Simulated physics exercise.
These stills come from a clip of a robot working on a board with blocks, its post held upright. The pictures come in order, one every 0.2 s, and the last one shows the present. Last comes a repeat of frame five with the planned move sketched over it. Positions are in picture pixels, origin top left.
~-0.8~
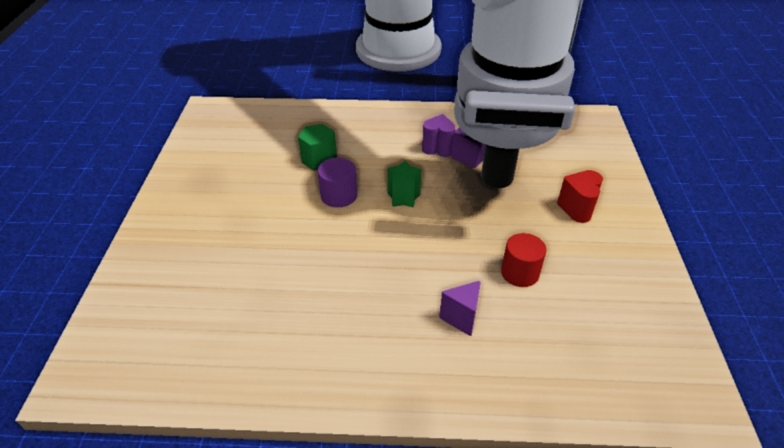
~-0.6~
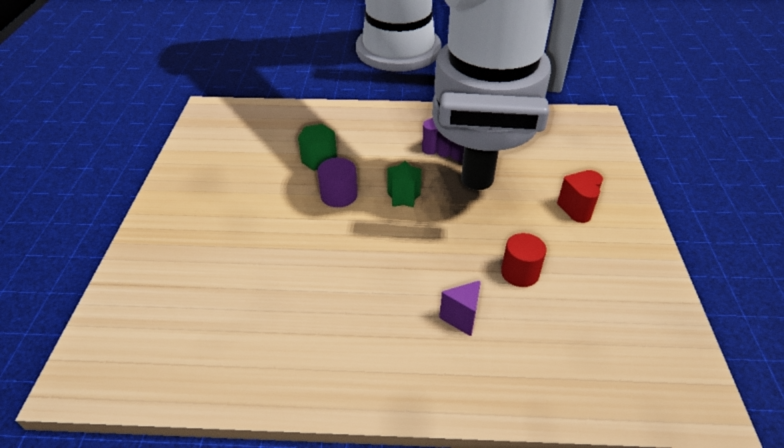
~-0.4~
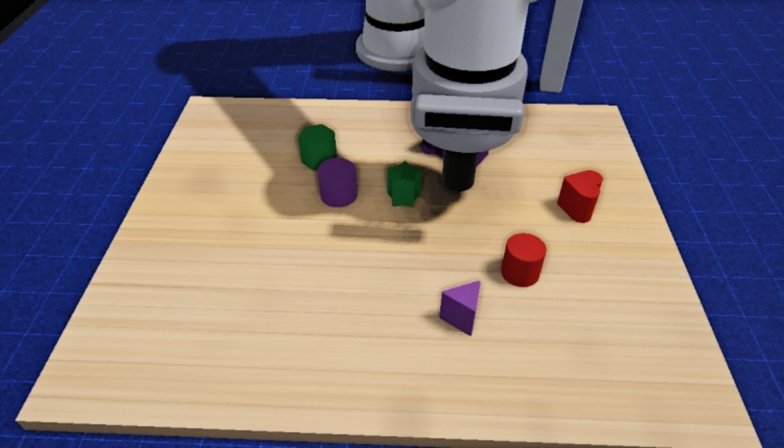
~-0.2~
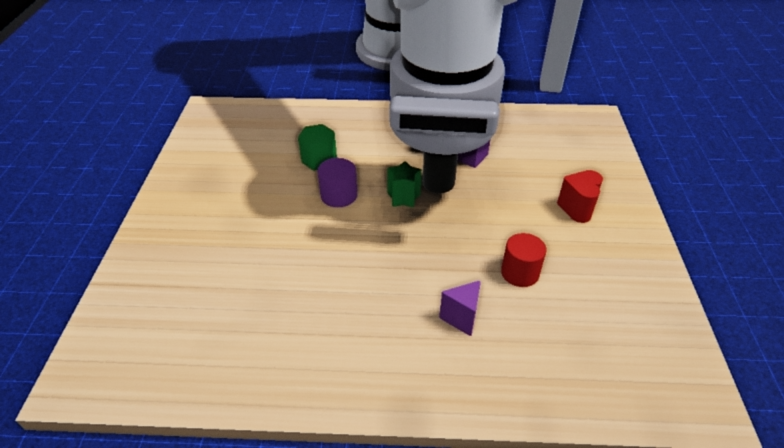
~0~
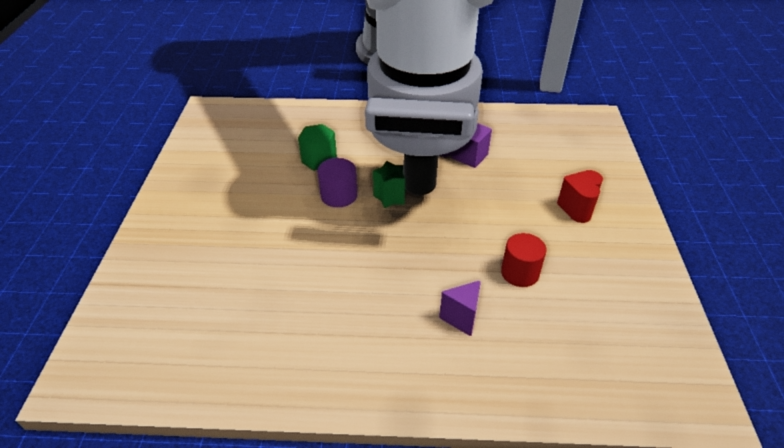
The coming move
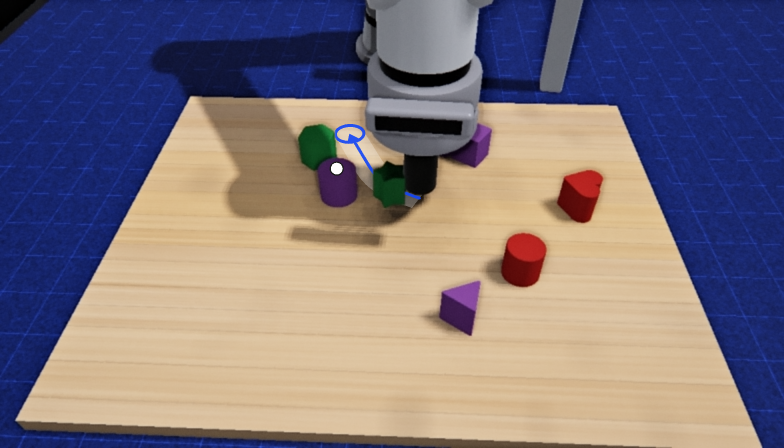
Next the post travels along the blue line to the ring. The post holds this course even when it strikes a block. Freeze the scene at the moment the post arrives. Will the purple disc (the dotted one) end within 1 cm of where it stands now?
It seems not.
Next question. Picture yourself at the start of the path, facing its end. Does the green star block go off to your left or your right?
So, looking from the first point of the path to the last, the green star block moves leftwards.
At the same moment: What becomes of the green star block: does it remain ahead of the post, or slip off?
By the time the path ends, the green star block has slid off to the side or behind.
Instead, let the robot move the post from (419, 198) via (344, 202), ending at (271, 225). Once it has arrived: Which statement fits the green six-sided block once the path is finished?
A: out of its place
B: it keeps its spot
(B)
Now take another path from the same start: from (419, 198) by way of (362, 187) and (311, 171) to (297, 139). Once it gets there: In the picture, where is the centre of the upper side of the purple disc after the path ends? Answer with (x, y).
In the picture, it is at (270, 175).
Drawn move, from (419, 198) through (382, 181) and (364, 157) to (350, 134); the dot is on the purple disc.
What follows on the original path. One third of the way, post (381, 169); purple disc (328, 170); green star block (361, 168), turned 50° anticlockwise.
Two thirds of the way, post (363, 145); purple disc (327, 170); green star block (361, 168), turned 55° anticlockwise.
At the end, post (349, 122); green six-sided block still; purple disc (327, 170); green star block (361, 168), turned 55° anticlockwise.
